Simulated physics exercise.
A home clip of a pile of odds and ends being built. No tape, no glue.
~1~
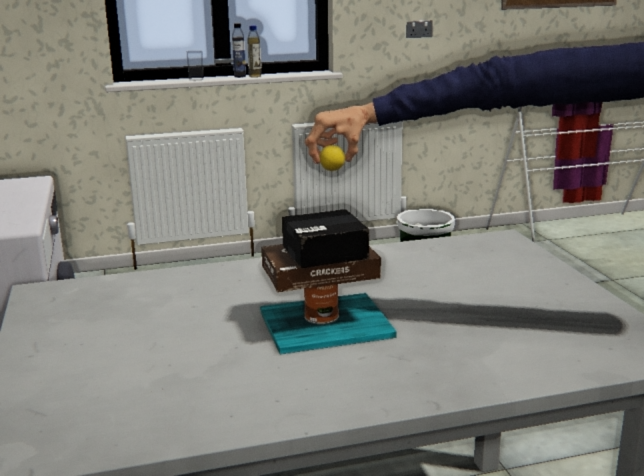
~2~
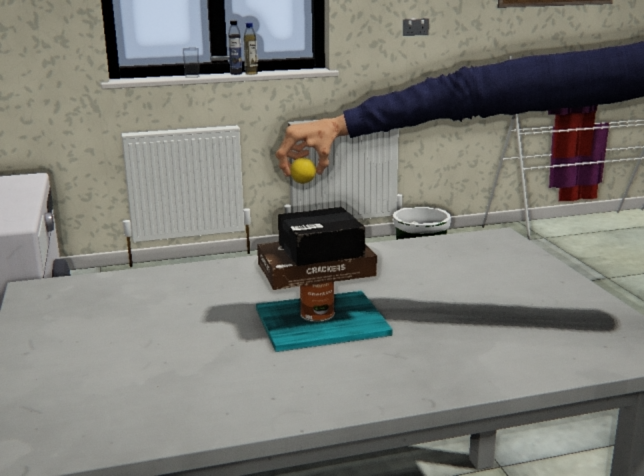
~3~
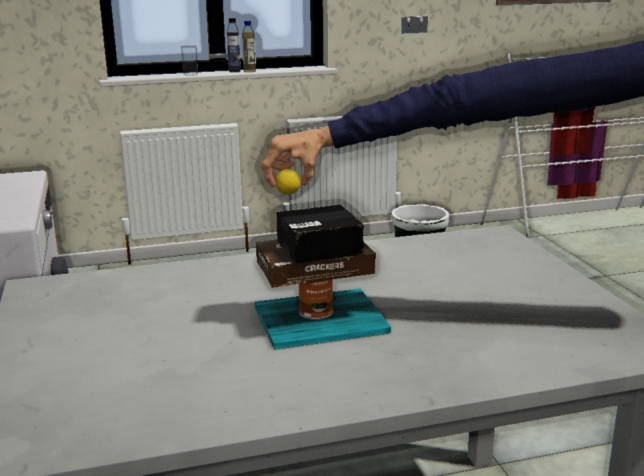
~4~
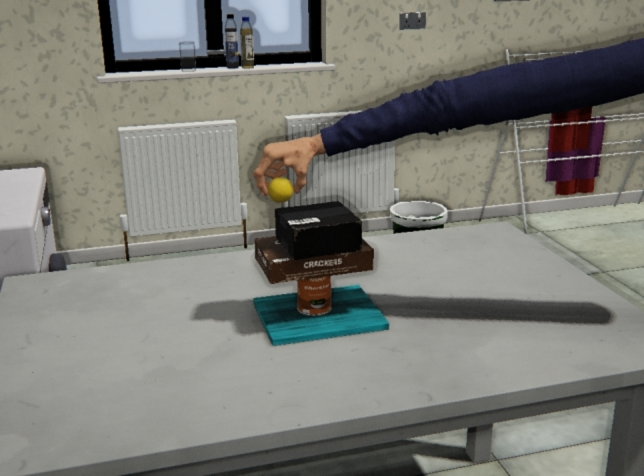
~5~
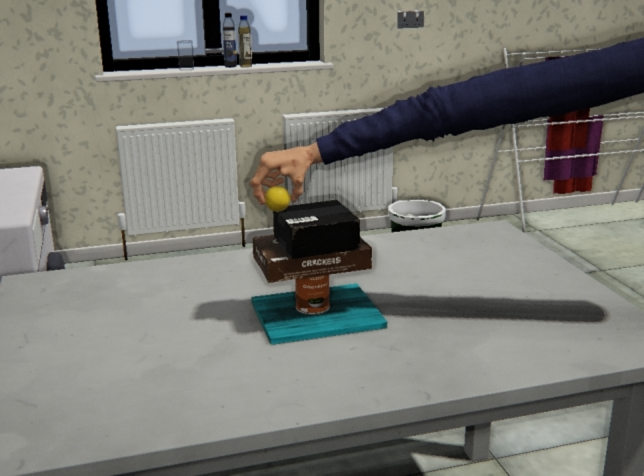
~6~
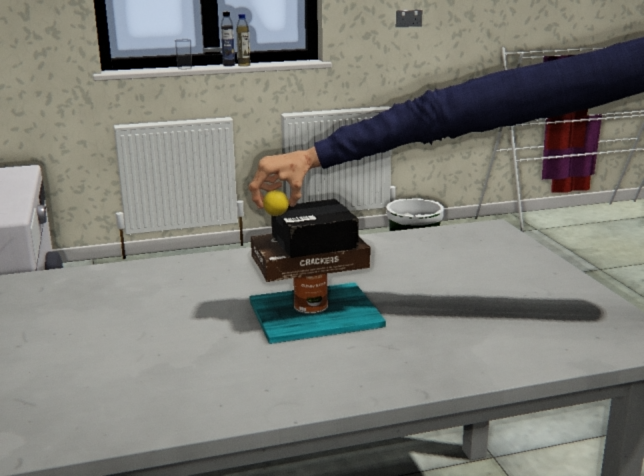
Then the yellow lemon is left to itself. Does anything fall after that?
Here the pile gives way.
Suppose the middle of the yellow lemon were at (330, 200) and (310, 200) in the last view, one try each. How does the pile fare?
First try: It keeps its balance; second try: It keeps its balance.
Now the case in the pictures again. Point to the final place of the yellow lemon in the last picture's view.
Around (215, 319).
Then, 0.30 s past the last view, yellow lemon now fallen.
Then, 0.50 s past the last view, black box rocked 14° from its first pose; brown packet rocked 14° from its first pose.
Then, 0.60 s past the last view, black box displaced a little.
Then, 0.70 s past the last view, as before.
Finally, fallen, yellow lemon; the other 4 still in place. Final places as the last picture's camera would see them, yellow lemon near (215, 319). The pile loses its balance.
